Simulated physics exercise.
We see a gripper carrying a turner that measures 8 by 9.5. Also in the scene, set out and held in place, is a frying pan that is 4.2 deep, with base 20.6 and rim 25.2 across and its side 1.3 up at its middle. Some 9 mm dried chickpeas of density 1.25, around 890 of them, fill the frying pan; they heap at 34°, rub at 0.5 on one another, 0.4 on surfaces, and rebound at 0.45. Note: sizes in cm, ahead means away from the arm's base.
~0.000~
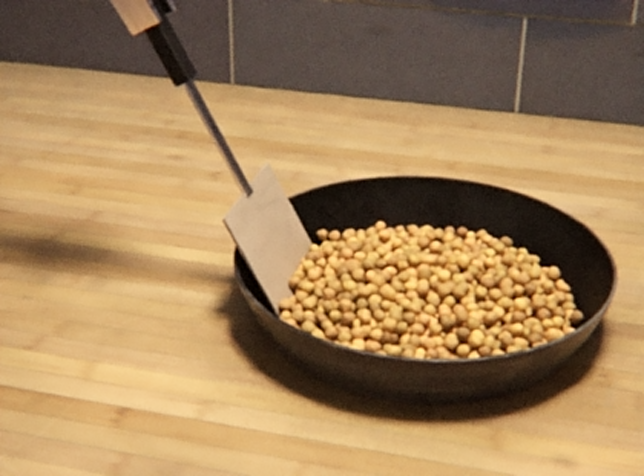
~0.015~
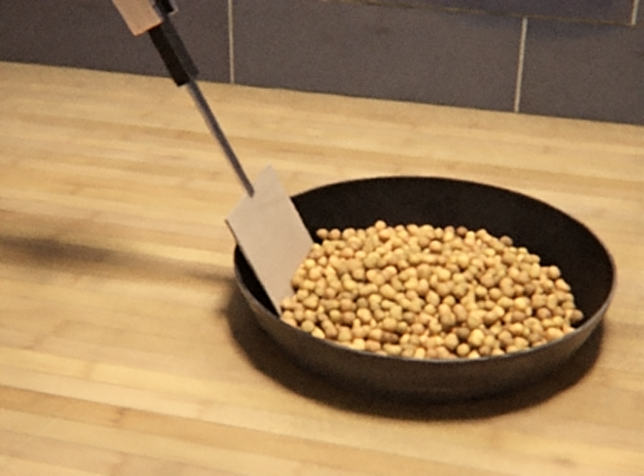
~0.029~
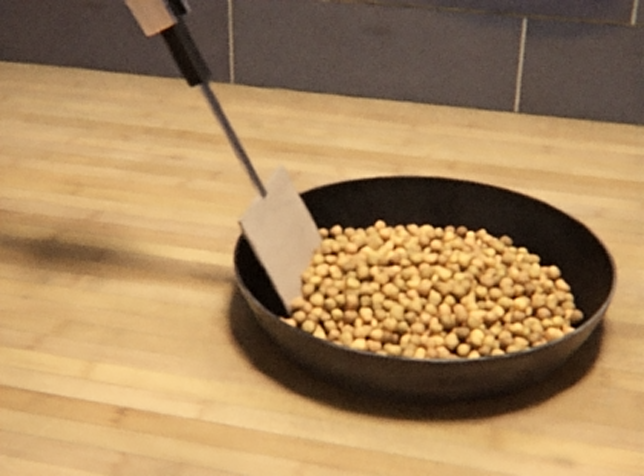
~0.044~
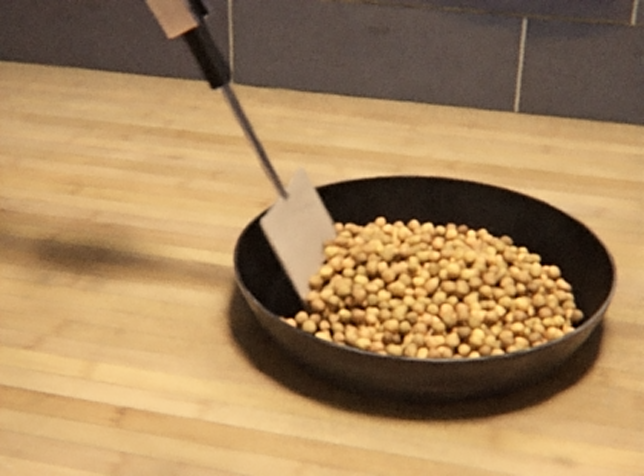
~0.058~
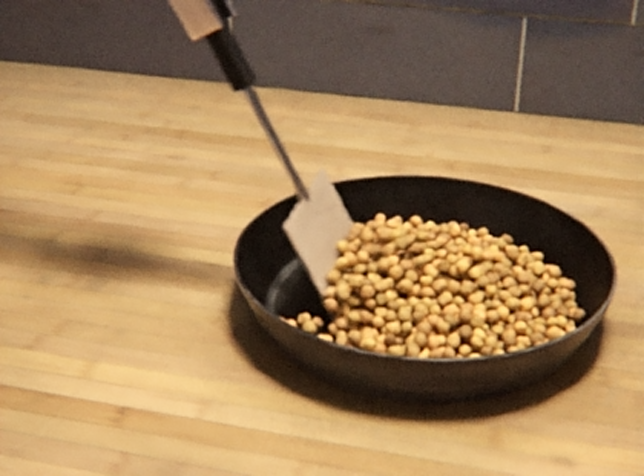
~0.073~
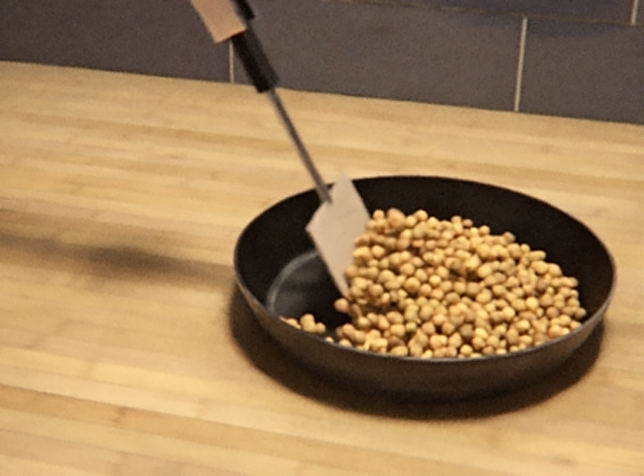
A robotic gripper, only partly visible at the upper left, holds a turner with a pale flat blade and dark handle over a light wooden countertop, seen from slightly above with grey tiles behind. To the right sits a black frying pan heaped with small round tan beans. The blade starts at the pan's left side, then pushes rightward through the beans, baring dark pan behind it, while the camera stays still.
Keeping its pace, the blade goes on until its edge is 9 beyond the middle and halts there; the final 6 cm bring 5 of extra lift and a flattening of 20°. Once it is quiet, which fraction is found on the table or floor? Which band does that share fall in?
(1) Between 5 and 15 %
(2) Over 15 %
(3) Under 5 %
Over 15 %.
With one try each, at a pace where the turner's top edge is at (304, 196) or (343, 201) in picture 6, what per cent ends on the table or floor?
Roughly 15 per cent, then roughly 25 per cent.
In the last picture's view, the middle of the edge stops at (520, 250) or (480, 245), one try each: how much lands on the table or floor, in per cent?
About 15 and 15 per cent.
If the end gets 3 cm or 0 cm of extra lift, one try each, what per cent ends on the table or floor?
Roughly 25 per cent, then 15 per cent.
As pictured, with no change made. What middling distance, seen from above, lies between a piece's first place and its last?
Near 4 cm, measured level.
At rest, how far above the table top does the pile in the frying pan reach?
Some 5.0 cm.
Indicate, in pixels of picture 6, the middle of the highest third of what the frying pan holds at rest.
It is centred near (541, 300) in the last view.
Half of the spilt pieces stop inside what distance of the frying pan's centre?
Some 40 centimetres.
After 0.11 s, sloping 62°, highest piece 7 above the table; 893 in the frying pan.
After 0.15 s, sloping 56°, highest piece 8 above the table; 893 in the frying pan.
After 0.36 s, sloping 42°, highest piece 9 above the table; 700 in the frying pan, 163 on the table or floor, 30 on the blade or in flight.
After 1.41 s, sloping 42°, highest piece 5 above the table; 700 in the frying pan, 193 on the table or floor.
At rest, 700 in the frying pan, 193 on the table or floor. That is 22 % on the table or floor.
